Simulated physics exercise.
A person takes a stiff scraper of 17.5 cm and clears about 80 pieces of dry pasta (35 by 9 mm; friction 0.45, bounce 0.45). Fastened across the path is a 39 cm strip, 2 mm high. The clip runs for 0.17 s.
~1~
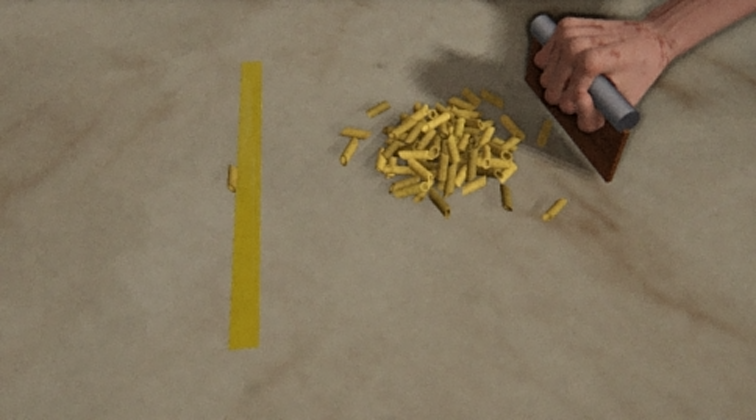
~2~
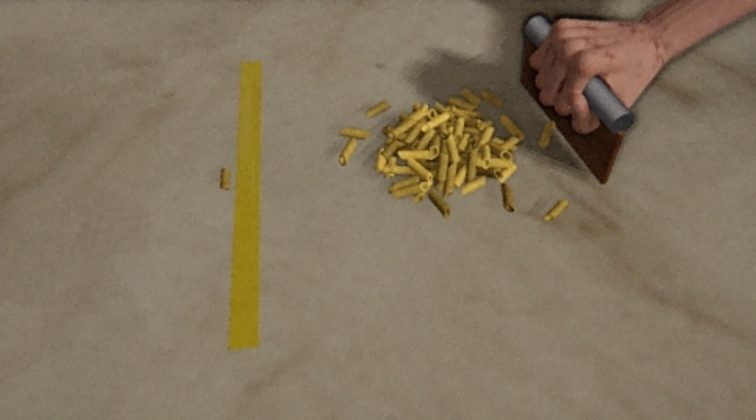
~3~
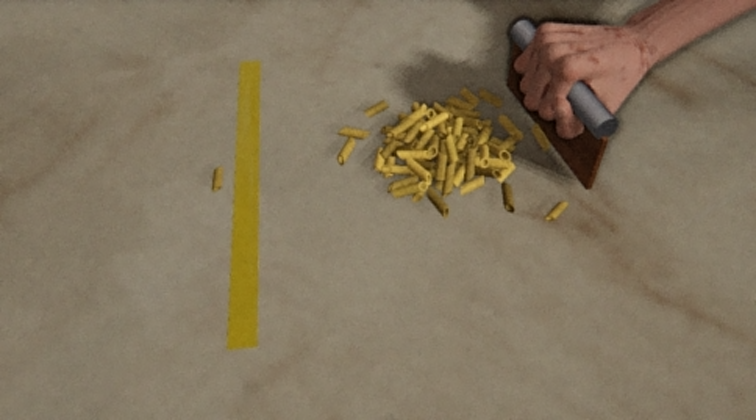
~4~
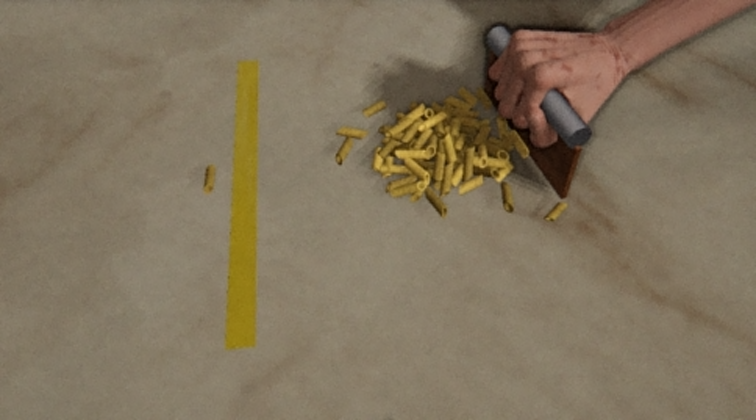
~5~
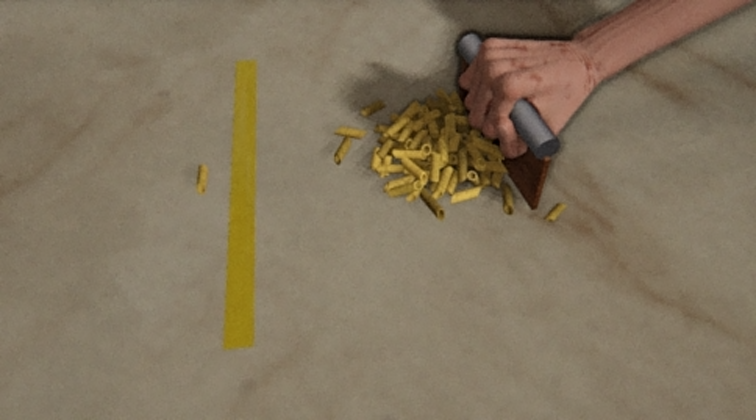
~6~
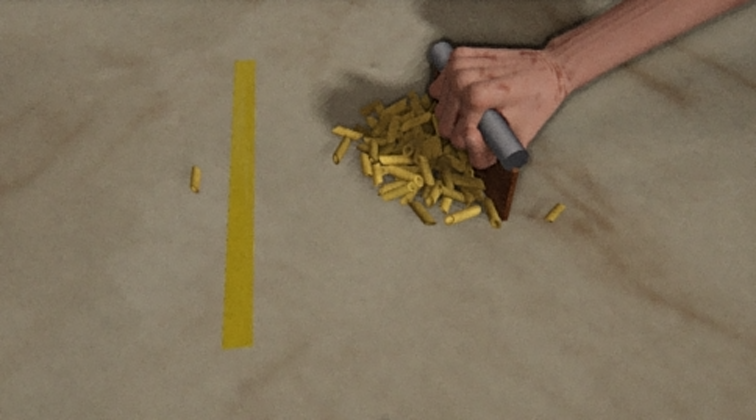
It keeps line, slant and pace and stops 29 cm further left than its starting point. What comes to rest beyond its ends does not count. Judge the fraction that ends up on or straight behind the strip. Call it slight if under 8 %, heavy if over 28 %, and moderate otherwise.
Heavy.
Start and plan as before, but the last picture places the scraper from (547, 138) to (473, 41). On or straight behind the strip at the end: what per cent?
The figure is higher than 30.
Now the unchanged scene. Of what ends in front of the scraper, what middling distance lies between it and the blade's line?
Some 10 cm from the line.
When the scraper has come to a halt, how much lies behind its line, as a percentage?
It comes to about 5 per cent.
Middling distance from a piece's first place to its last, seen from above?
26 cm.
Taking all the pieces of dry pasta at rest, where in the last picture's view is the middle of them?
The middle sits near pixel (188, 229).
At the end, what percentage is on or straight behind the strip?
Roughly 75 percent.
Then, 0.16 s after the last picture, scraper 26 cm from its start, spill 17 cm wide; on or straight behind the strip 5 %, elsewhere 95 %.
Then, 0.32 s after the last picture, scraper 30 cm from its start, spill 21 cm wide; on or straight behind the strip 75 %, elsewhere 25 %.
Then, 0.45 s after the last picture, scraper 30 cm from its start, spill 24 cm wide; on or straight behind the strip 80 %, elsewhere 20 %.
In the end, on or straight behind the strip 75 %, elsewhere 25 %.
